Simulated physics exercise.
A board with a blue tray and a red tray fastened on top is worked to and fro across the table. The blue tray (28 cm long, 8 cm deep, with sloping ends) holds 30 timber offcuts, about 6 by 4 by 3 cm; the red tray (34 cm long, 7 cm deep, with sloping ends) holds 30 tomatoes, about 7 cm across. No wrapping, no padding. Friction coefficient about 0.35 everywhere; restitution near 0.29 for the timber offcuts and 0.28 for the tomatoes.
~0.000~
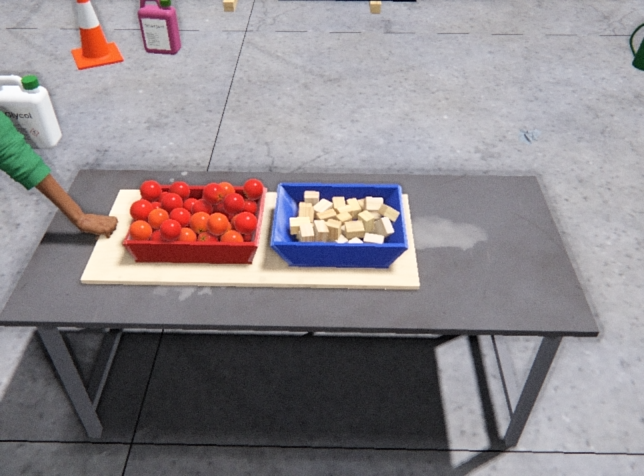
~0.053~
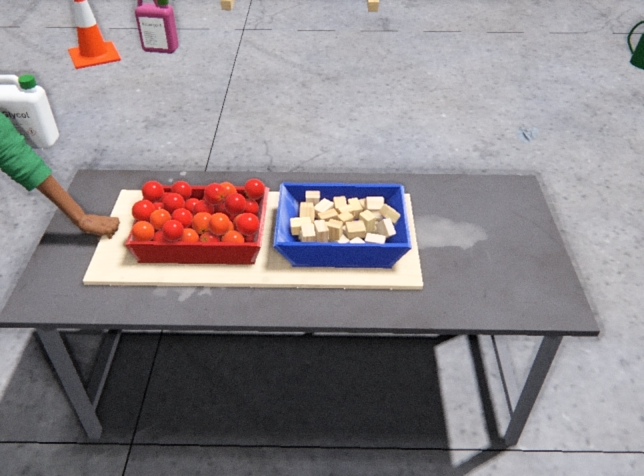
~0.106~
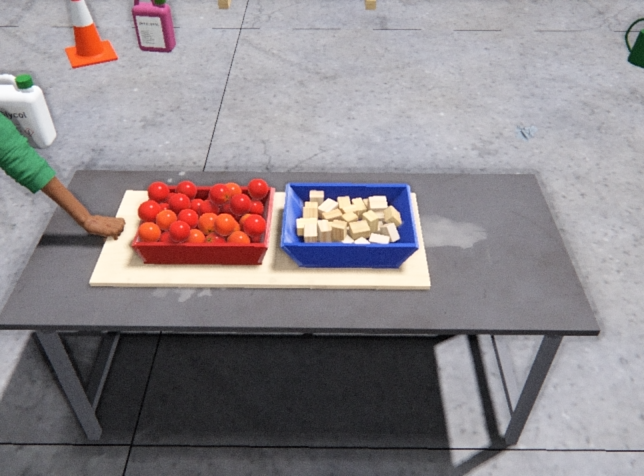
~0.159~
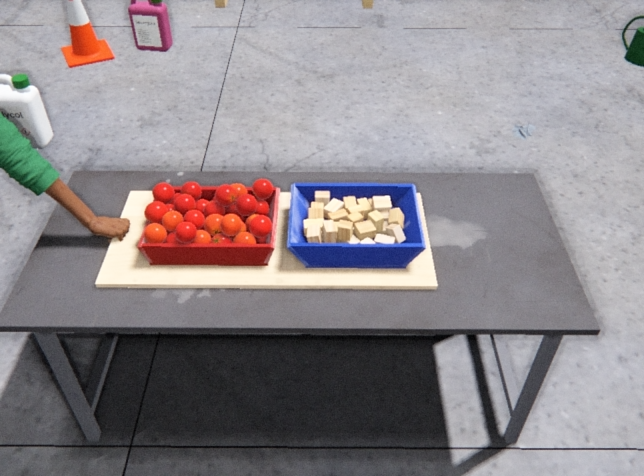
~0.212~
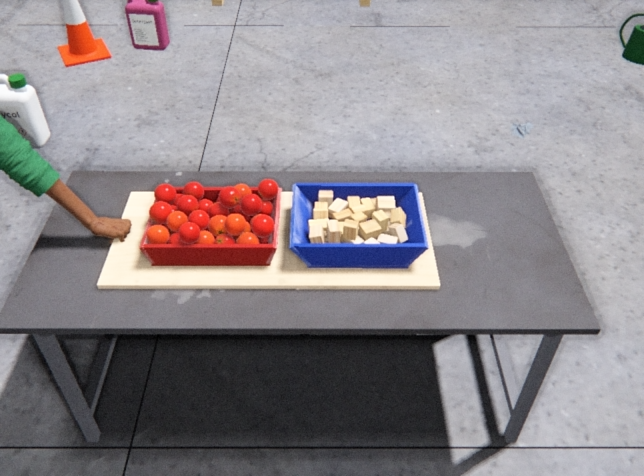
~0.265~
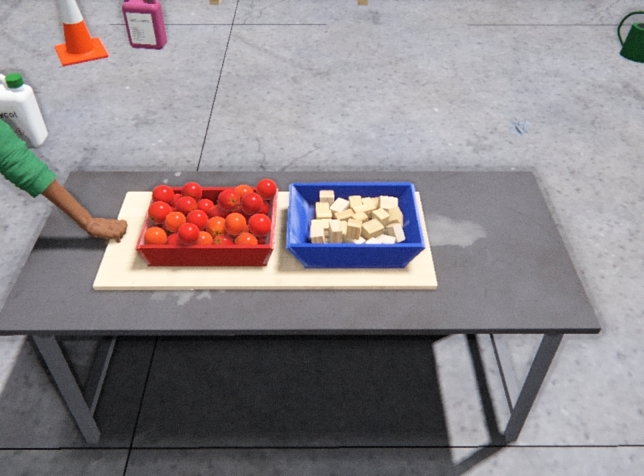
A hand slides a board with red and blue trays slightly right, then barely back left.
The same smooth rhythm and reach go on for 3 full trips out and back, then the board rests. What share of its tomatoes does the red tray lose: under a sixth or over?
The red tray loses fewer than one in six of its tomatoes.
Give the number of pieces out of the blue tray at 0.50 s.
Out by then, roughly: Blue tray 0.
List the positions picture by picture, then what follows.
In the first frame (each is followed by its nearest rim corner in this view; the camera moves round a little), red tray, (254, 244); blue tray, (405, 245); shifted 0 cm; none out.
In the second frame, red tray, (257, 244); blue tray, (409, 245); shifted 1 cm.
In the third frame, red tray, (264, 245); blue tray, (416, 245); shifted 3 cm.
In the fourth frame, red tray, (271, 245); blue tray, (423, 245); shifted 5 cm.
In the fifth frame, red tray, (273, 246); blue tray, (425, 245); shifted 6 cm.
In the sixth frame, red tray, (270, 246); blue tray, (422, 245); shifted 5 cm; none out.
After 0.50 s, blue tray 30 in, 0 out and red tray 30 in, 0 out.
After 0.80 s, blue tray 30 in, 0 out and red tray 30 in, 0 out.
After 1.22 s, blue tray 30 in, 0 out and red tray 29 in, 1 out.
When it is over (at 1.75 s), blue tray 30 in, 0 out and red tray 29 in, 1 out. Asked share, 1 of 30, 3 per cent.
